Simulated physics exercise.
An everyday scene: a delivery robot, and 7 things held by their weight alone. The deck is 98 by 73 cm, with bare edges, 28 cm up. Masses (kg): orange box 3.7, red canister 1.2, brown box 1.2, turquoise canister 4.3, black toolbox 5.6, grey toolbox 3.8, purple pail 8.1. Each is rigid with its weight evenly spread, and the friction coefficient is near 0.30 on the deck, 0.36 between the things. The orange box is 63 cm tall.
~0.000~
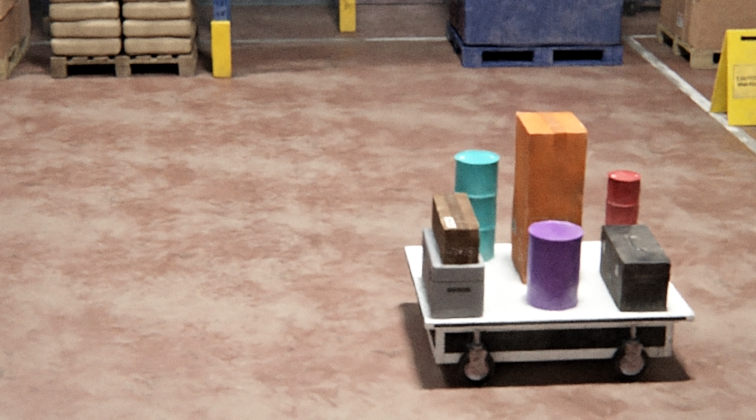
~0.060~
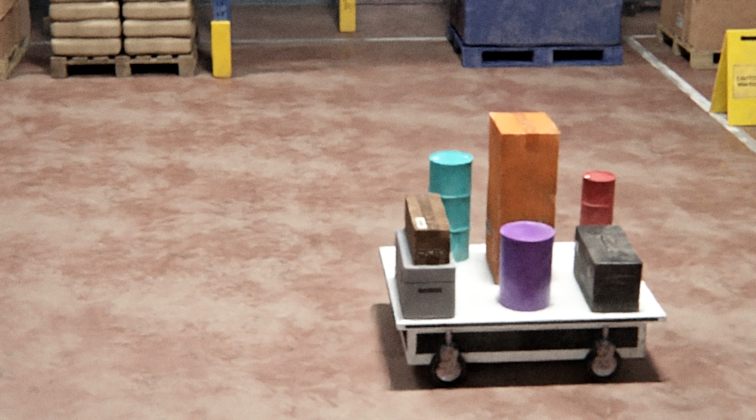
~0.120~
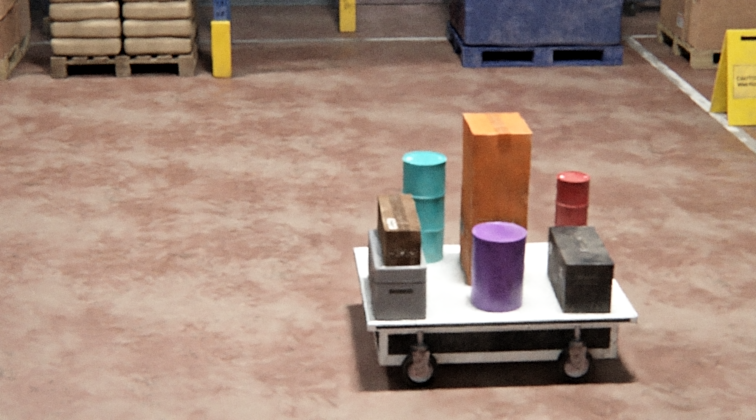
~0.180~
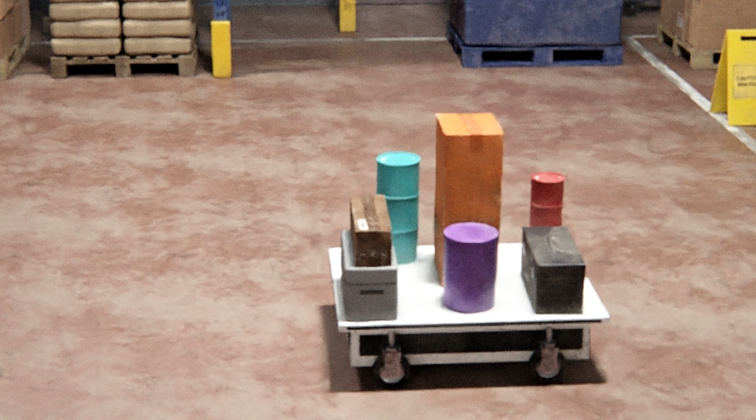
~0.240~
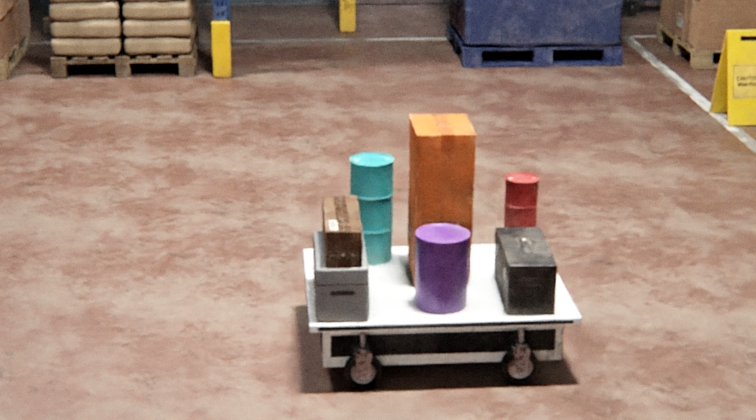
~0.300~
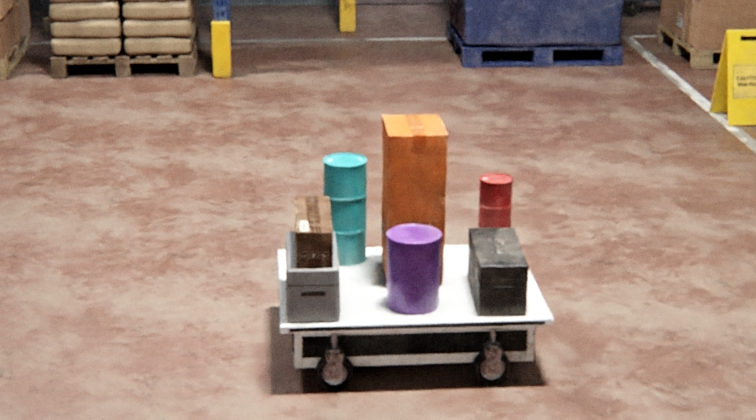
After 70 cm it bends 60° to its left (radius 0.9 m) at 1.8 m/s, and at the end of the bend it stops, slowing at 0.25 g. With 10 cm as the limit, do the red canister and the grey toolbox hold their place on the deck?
The red canister leaves its spot and the grey toolbox leaves its spot.
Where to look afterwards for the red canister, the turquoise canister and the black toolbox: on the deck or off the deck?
The red canister ends off the deck; the turquoise canister ends off the deck; the black toolbox ends on the deck.
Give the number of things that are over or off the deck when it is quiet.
In all, 5.
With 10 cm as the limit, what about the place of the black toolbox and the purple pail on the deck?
The black toolbox keeps its place; the purple pail ends elsewhere.
After 0.70 s, 126 cm covered, turned 26°; turquoise canister now off the deck; grey toolbox moved 26 cm near (126, 296); red canister moved 5 cm near (294, 223).
After 0.90 s, 162 cm covered, turned 49°; red canister and brown box now off the deck; grey toolbox moved 52 cm near (35, 325); orange box moved 23 cm.
After 1.20 s, 214 cm covered, turned 60°; orange box and grey toolbox now off the deck; purple pail moved 27 cm.
After 1.60 s, 255 cm covered, turned 60°; purple pail moved 27 cm.
In the end (2.3 s), off the deck, orange box, red canister, brown box, turquoise canister and grey toolbox; not toppled but over 10 cm from the start, purple pail; the last one under 10 cm from the start.
